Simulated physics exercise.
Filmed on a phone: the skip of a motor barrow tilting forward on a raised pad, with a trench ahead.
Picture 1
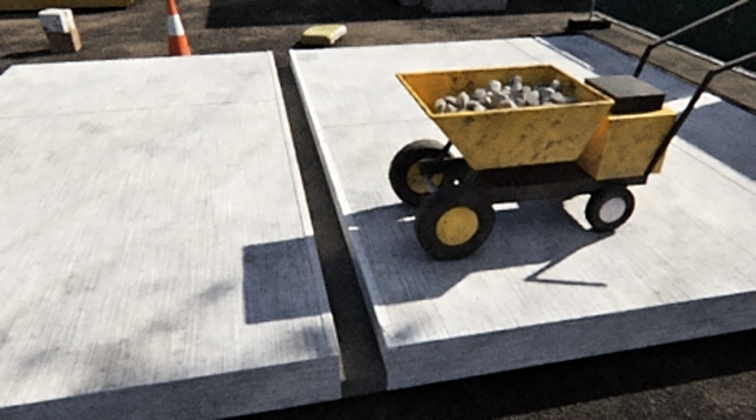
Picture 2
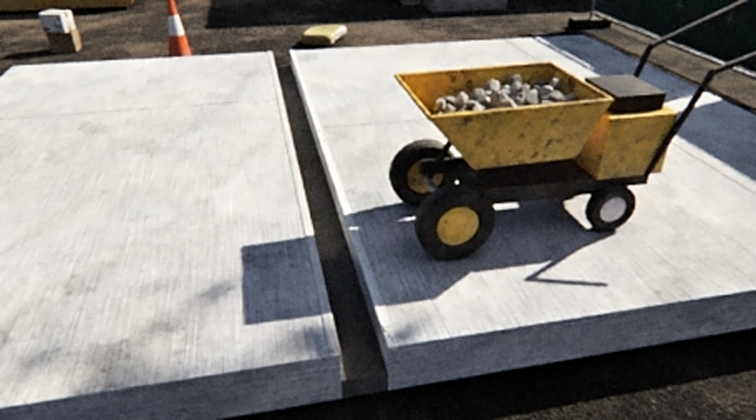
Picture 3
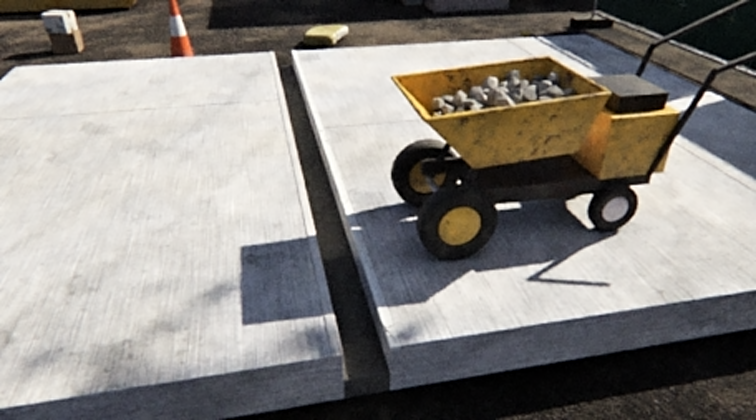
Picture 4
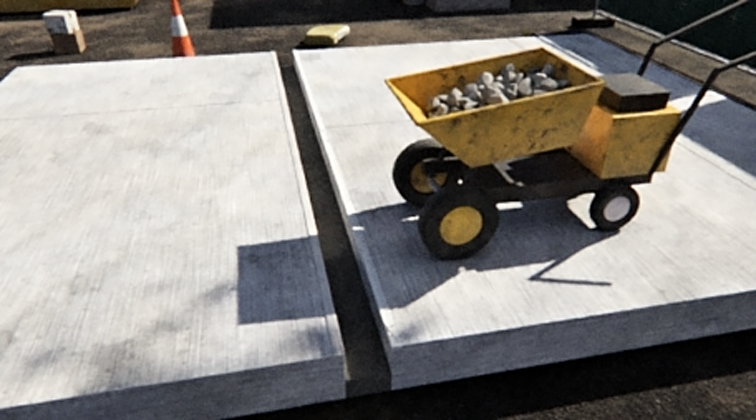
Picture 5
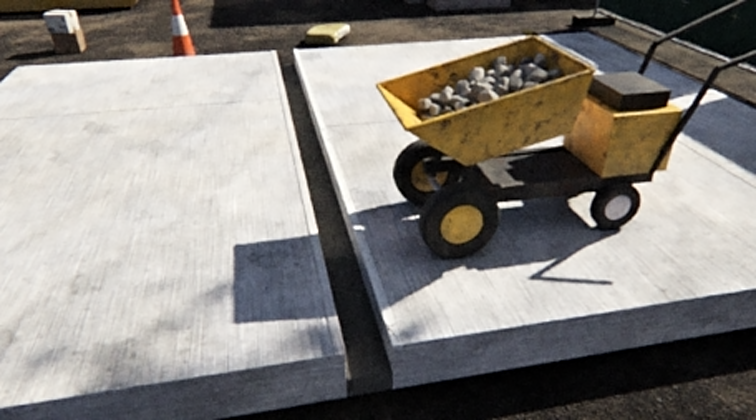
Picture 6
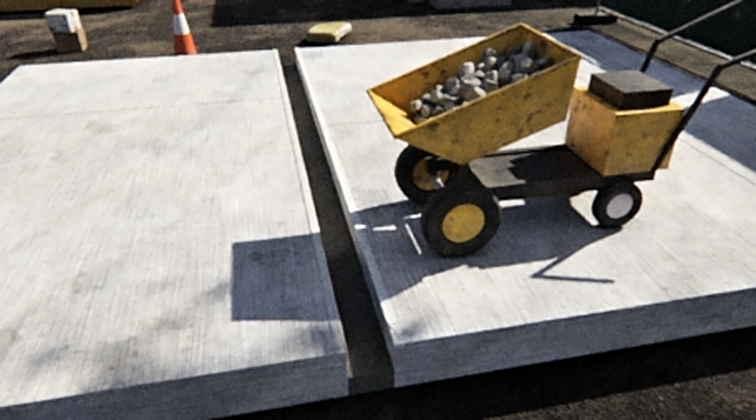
Yellow skip of a motor barrow, loaded with broken stones, tilting forward to the left on a raised concrete pad beside a trench.
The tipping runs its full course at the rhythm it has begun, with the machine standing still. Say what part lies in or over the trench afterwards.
In the trench: Under half.
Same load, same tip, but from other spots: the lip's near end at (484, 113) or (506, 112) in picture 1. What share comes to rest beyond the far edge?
The first gives 20 %, the second 10 %.
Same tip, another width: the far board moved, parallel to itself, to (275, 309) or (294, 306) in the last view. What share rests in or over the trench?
The first gives 90 %, the second 70 %.
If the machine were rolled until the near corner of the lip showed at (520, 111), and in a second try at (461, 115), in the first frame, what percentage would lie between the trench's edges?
Near 50 % and 60 %.
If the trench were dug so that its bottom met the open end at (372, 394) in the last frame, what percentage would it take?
Some 30 per cent.
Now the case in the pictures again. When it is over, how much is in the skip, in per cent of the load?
Roughly 5 in a hundred.
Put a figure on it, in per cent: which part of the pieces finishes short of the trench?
It comes to 0 per cent or so.
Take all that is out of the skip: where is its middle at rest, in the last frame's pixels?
Close to (278, 242).
Soon, skip tipped steeply; all in the skip.
A while on, skip tipped right over; about two thirds in the skip; a stray few in or heaped over the trench; about a quarter beyond it; a small part falling.
Towards the end, skip tipped right over; a small part in the skip; a small part in or heaped over the trench; most beyond it.
Finally, skip tipped right over; a stray few in the skip; about a quarter in or heaped over the trench; most beyond it.
